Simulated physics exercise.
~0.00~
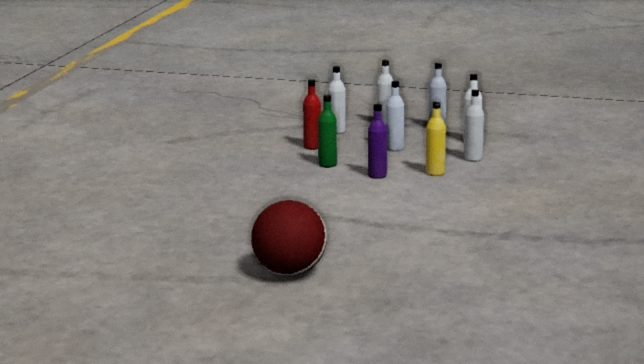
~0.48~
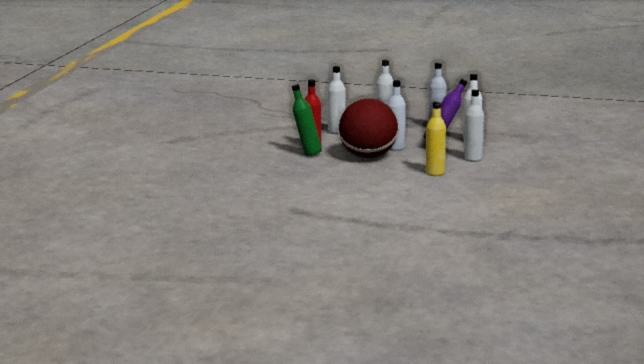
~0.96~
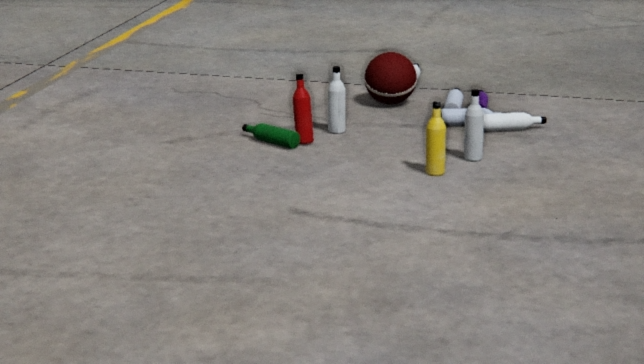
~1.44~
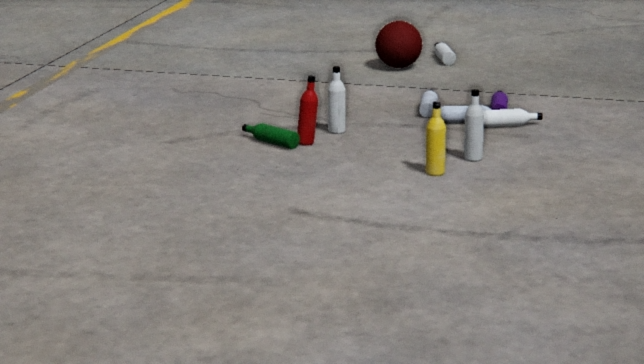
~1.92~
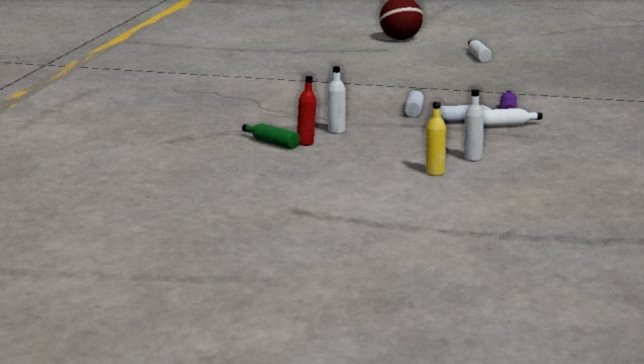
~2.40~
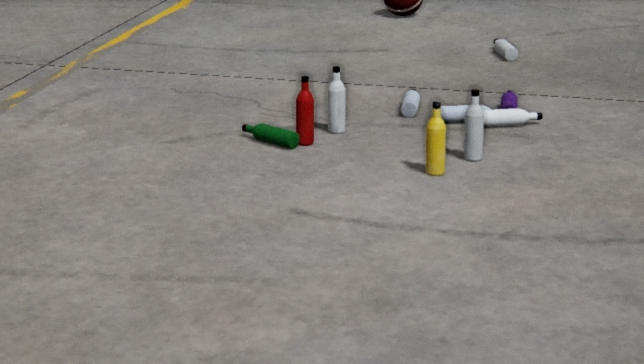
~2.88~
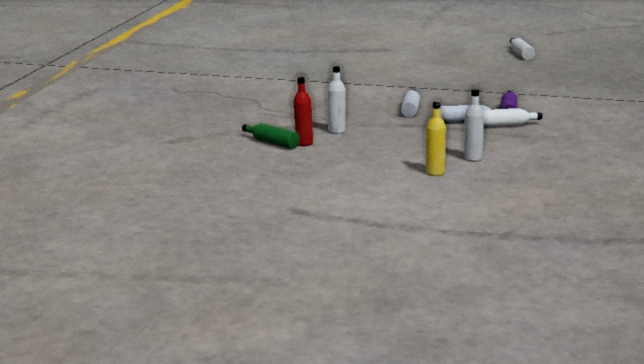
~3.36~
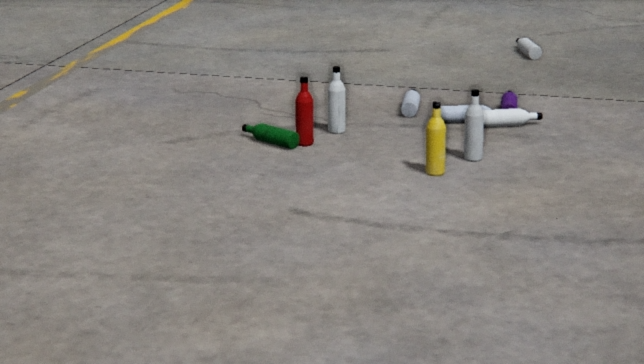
At first, a dark red ball sits in front of a cluster of capped bottles standing on grey concrete, most of them pale, with one each of red, green, purple and yellow. The ball rolls away from the viewer into the group, tilting the purple bottle to the right and the green one to the left. It pushes on through, leaving the green bottle flat on the left and several others toppled on the right. The ball then rolls off past the top edge while a pale bottle slides away behind the group. Finally, the red, yellow and two pale bottles remain upright.
